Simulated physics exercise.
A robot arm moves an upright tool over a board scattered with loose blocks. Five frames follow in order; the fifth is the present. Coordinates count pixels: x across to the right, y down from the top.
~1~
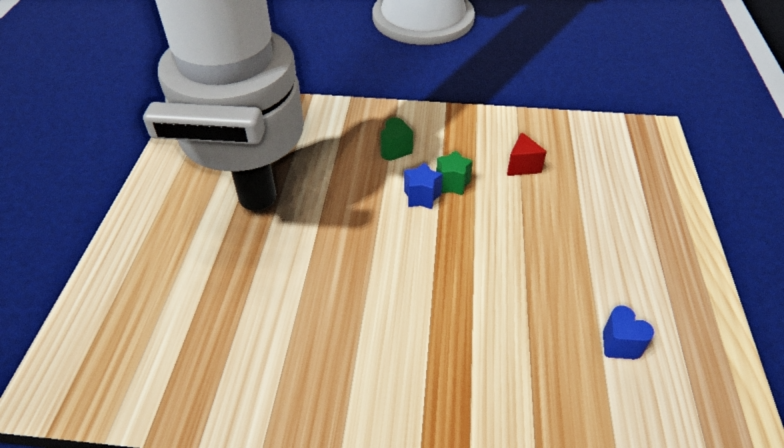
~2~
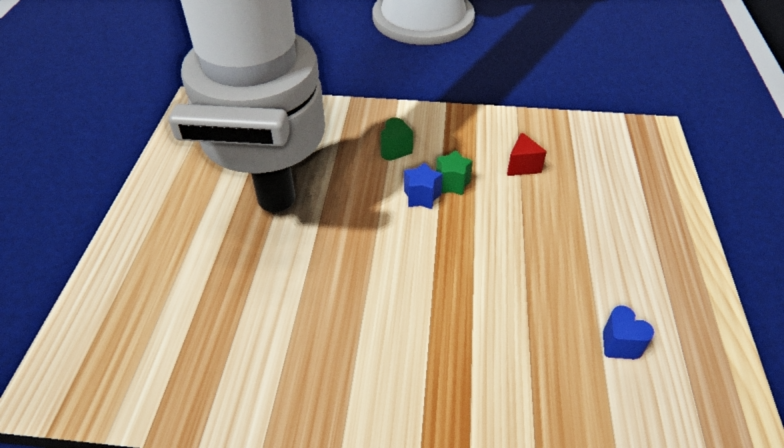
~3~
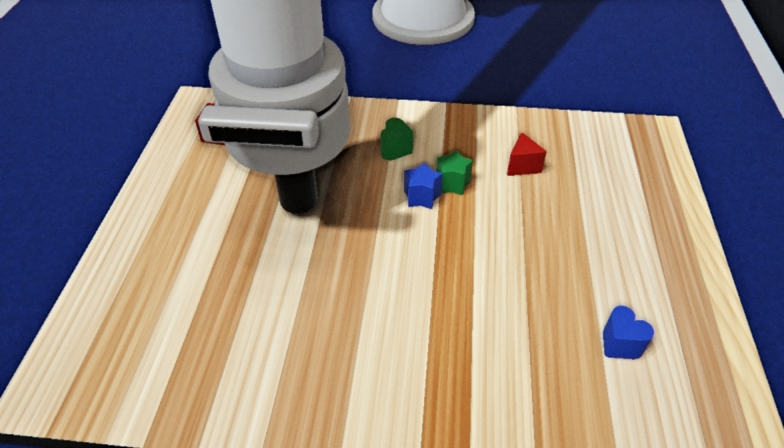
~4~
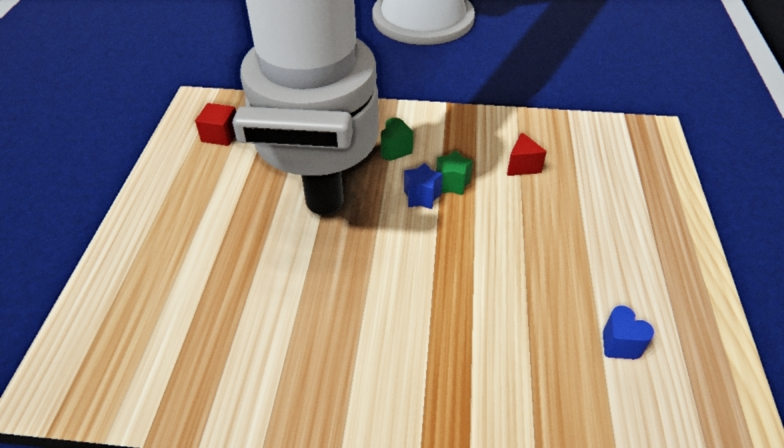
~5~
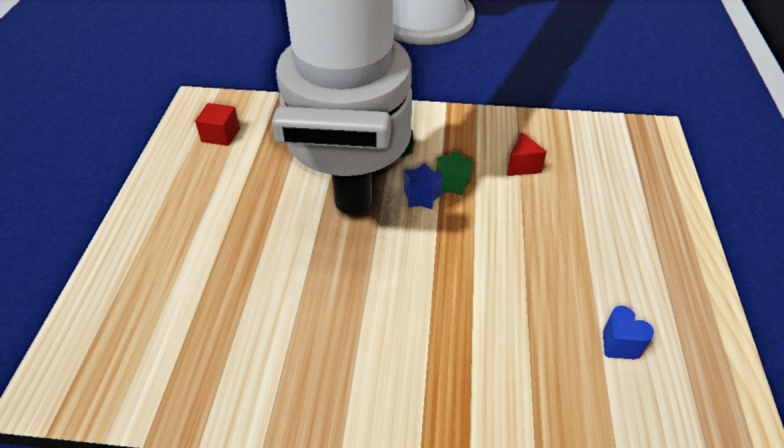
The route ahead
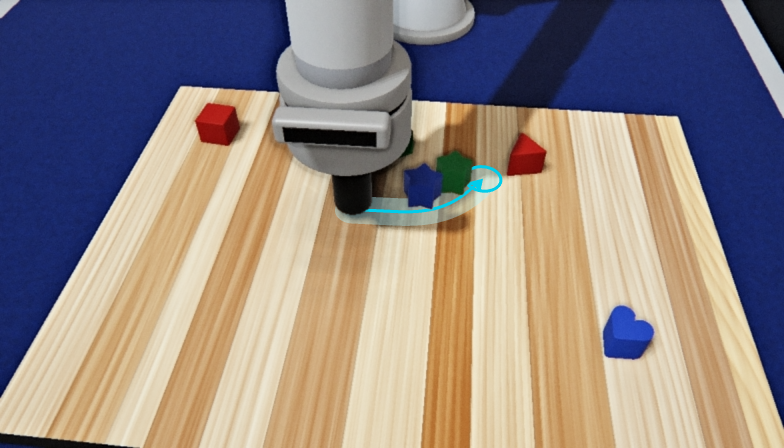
A robot arm slides its upright tool rightward over a wooden board while the blocks stay still.
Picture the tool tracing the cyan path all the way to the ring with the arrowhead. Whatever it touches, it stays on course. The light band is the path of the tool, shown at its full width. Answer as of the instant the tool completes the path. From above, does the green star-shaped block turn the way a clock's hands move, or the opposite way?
From above, it looks like the green star-shaped block goes clockwise.
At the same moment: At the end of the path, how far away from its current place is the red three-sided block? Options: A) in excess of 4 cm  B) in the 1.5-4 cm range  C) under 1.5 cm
My pick is C.
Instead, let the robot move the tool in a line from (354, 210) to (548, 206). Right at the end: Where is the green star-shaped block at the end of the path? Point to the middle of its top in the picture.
Its top centre lands on (474, 142).
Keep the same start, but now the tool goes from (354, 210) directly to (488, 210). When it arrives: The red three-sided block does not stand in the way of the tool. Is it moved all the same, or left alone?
That block will keep its spot.
The drawn path runs from (354, 210) by way of (404, 212) and (451, 203) to (483, 179).
What follows on the original path. One third of the way, tool at (404, 205); blue star-shaped block at (433, 173), turned 15° anticlockwise; green star-shaped block at (461, 158).
Two thirds of the way, tool at (452, 196); blue star-shaped block at (463, 159), turned 60° anticlockwise; green star-shaped block at (476, 141), turned 30° clockwise.
At the end, tool at (484, 172); blue star-shaped block at (482, 136), turned 80° anticlockwise; green star-shaped block at (490, 119), turned 30° clockwise; red three-sided block not moved.
